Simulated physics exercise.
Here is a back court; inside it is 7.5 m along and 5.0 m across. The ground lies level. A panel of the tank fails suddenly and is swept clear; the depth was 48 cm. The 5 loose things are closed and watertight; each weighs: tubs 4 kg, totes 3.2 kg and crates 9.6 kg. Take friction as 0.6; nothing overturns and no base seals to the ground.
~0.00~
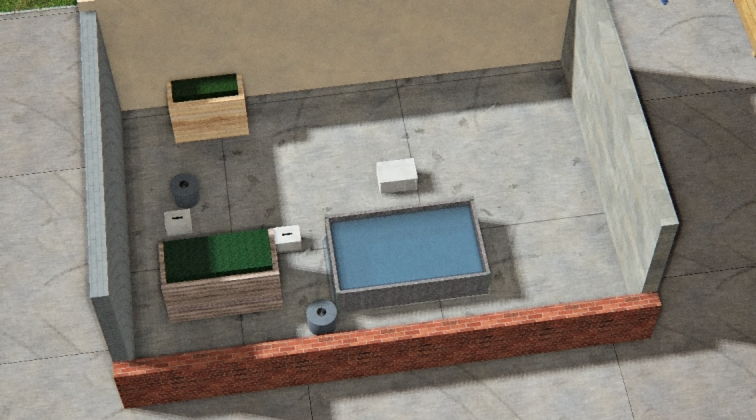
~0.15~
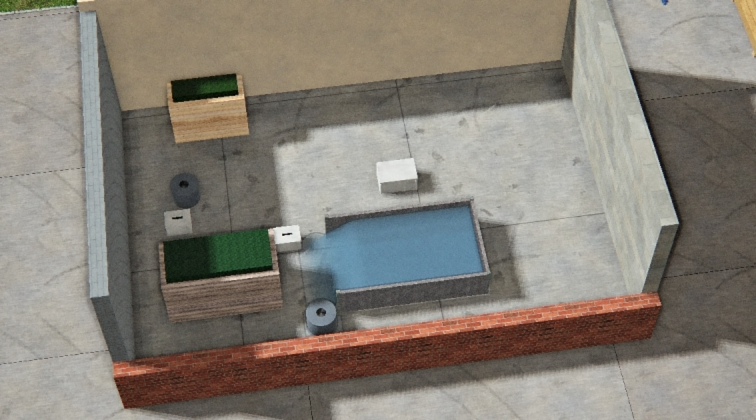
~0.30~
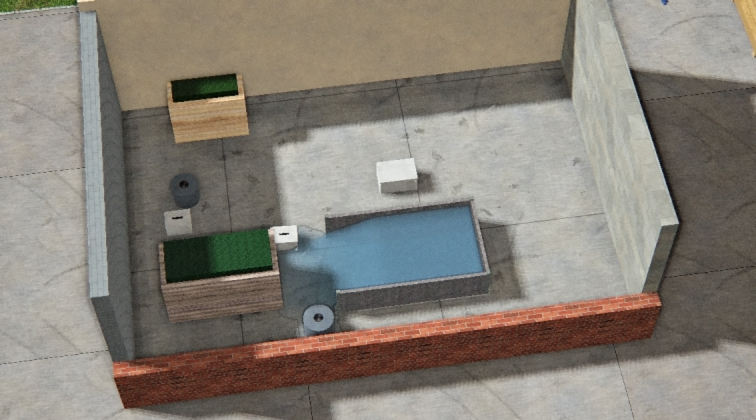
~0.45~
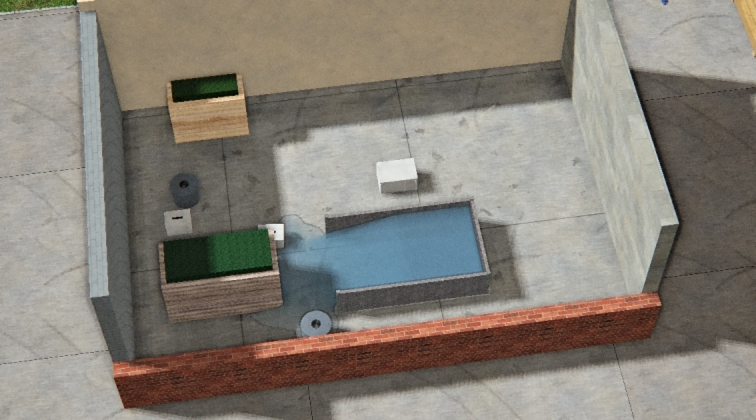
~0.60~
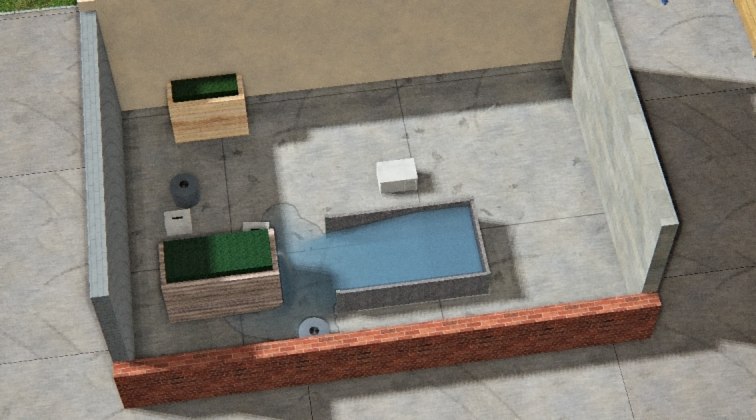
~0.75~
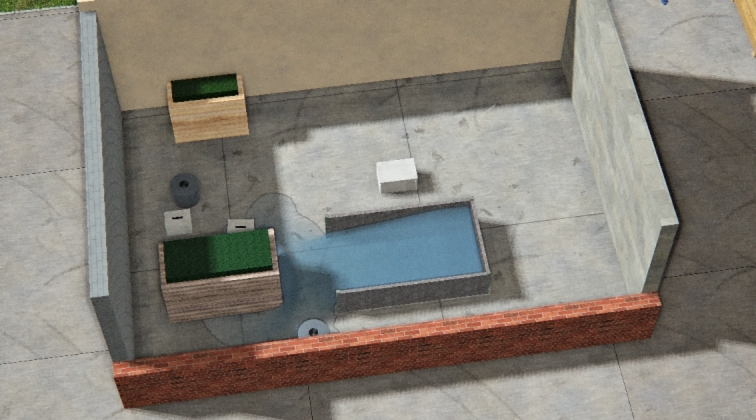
Water pours from the left side of a tank, pushing a white box left across the court.
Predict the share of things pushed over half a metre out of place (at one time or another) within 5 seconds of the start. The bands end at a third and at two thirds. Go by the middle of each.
Share: Two thirds or above.
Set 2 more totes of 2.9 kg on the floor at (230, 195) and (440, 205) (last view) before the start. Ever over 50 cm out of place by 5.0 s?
In turn: Past it, under.
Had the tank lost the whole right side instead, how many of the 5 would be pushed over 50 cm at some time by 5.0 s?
Then 1.
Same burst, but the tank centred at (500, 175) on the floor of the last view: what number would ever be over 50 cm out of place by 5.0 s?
Then 5.
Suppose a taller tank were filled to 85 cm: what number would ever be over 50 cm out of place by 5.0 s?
Then 4.
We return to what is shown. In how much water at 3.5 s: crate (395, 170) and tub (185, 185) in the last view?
Roughly 0 and 14 cm.
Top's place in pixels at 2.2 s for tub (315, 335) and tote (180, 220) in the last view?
Near (354, 312) and (139, 198).
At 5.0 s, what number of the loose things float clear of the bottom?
4 of them.
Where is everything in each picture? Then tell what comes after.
The first frame shows a tote at (287, 234), on the bottom; a tub at (322, 312), on the bottom; water covers 2.9 m2; 0 of 5 have shifted.
The second frame shows a tote at (287, 234) rests on the ground; a tub at (321, 313), on the bottom; water covers 3.5 m2; 0 of 5 have shifted.
The third frame shows a tote at (284, 234) rests on the ground, 5 cm from its start; a tub at (319, 318) rests on the ground, 10 cm from its start; 4.1 m2 under water; 1 of 5 have shifted.
The fourth frame shows a tote at (271, 232) rests on the ground, 26 cm from its start; a tub at (316, 324), on the bottom, 21 cm from its start; water covers 4.7 m2; 2 of 5 have shifted.
The fifth frame shows a tote at (256, 230) rests on the ground, 49 cm from its start; a tub at (314, 331), on the bottom, 33 cm from its start; water covers 5.4 m2; 2 of 5 have shifted.
The sixth frame shows a tote at (241, 227), on the bottom, 74 cm from its start; a tub at (313, 333) rests on the ground, 36 cm from its start; water covers 6.3 m2; 2 of 5 have shifted.
After 1.1 s 1 of 5 are over 50 cm from their spots; 0 afloat.
After 2.2 s 3 of 5 are over 50 cm from their spots; 4 afloat.
After 3.5 s 4 of 5 are over 50 cm from their spots; 4 afloat.
After 5.0 s 4 of 5 are over 50 cm from their spots, and 4 have been at some point; 4 afloat.
